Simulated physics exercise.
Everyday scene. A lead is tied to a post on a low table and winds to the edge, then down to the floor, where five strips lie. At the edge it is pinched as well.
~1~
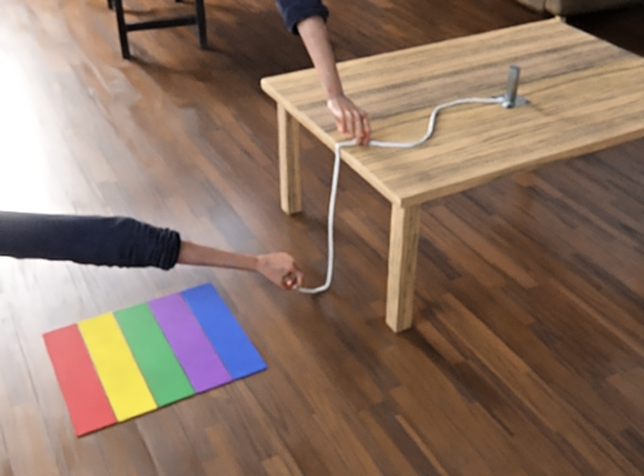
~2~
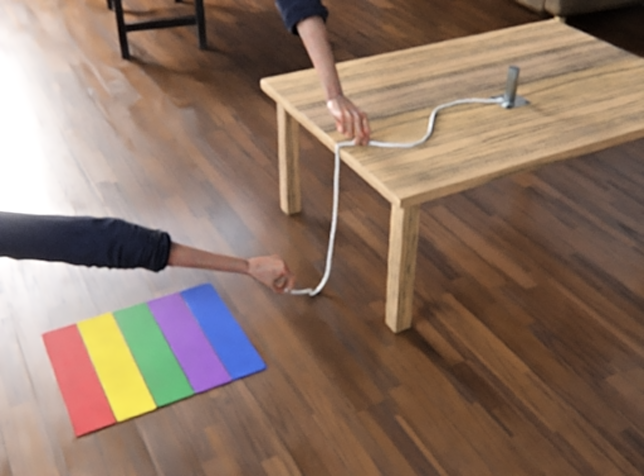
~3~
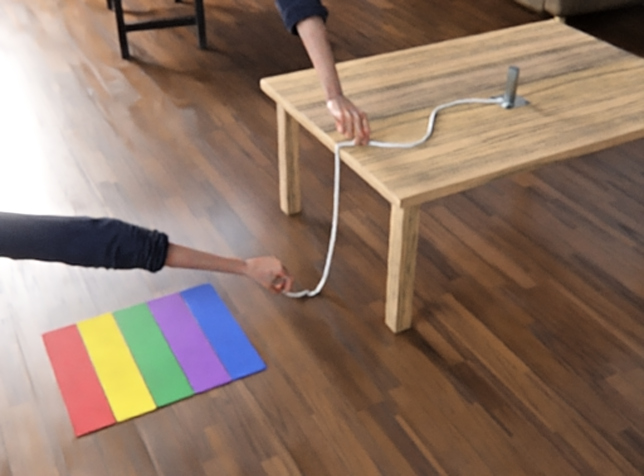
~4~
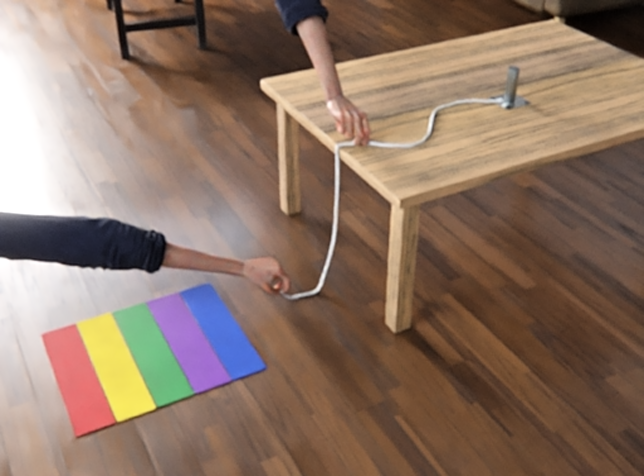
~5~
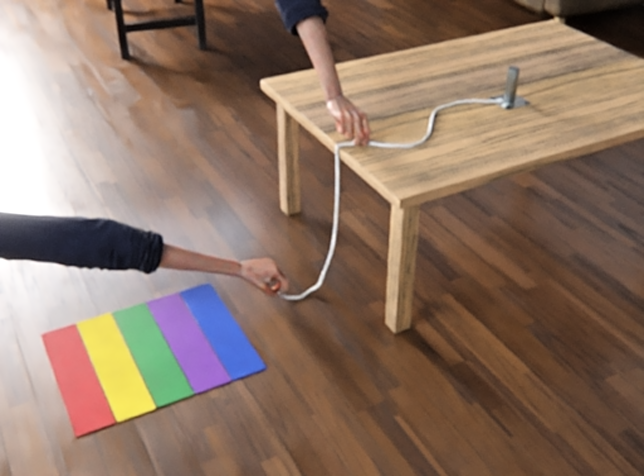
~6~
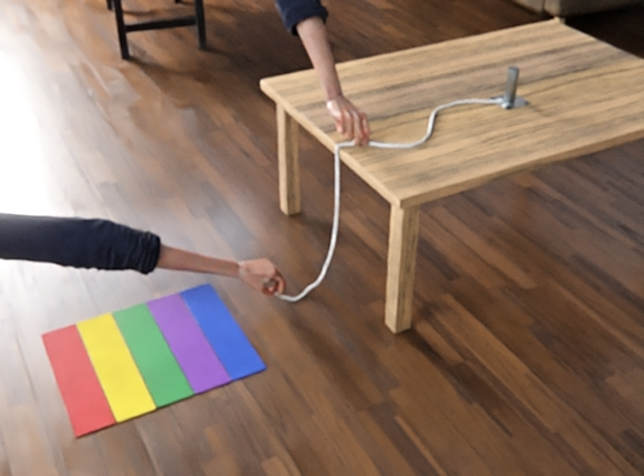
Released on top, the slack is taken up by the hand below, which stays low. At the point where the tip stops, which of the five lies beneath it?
The green strip lies beneath it.
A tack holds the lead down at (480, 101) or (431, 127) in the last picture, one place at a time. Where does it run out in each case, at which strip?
In order, green and purple.
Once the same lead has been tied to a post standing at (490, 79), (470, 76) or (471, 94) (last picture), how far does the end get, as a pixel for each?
Going through them in sequence: (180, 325), (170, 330) and finally (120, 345).
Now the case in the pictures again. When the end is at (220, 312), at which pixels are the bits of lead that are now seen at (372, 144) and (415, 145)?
(341, 158) and (371, 139), approximately.
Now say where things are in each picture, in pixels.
The first picture shows end (295, 287); blue (240, 356); purple (205, 369); green (167, 382); yellow (130, 395); red (89, 409).
The second picture shows end (286, 290); lead through (474, 100) (432, 120) (406, 146) (338, 152) (335, 215) (327, 276).
The third picture shows end (283, 291).
The fourth picture shows end (281, 292); lead through (474, 101) (432, 120) (406, 146) (338, 152) (336, 214) (324, 276).
The fifth picture shows end (279, 293).
The sixth picture shows end (276, 293); lead through (474, 101) (432, 120) (406, 146) (338, 153) (337, 214) (322, 276).
Soon after, end near (220, 312); over blue.
Then, end near (175, 326); over purple.
At full stretch, end near (148, 335); over green. It halts on the green strip.
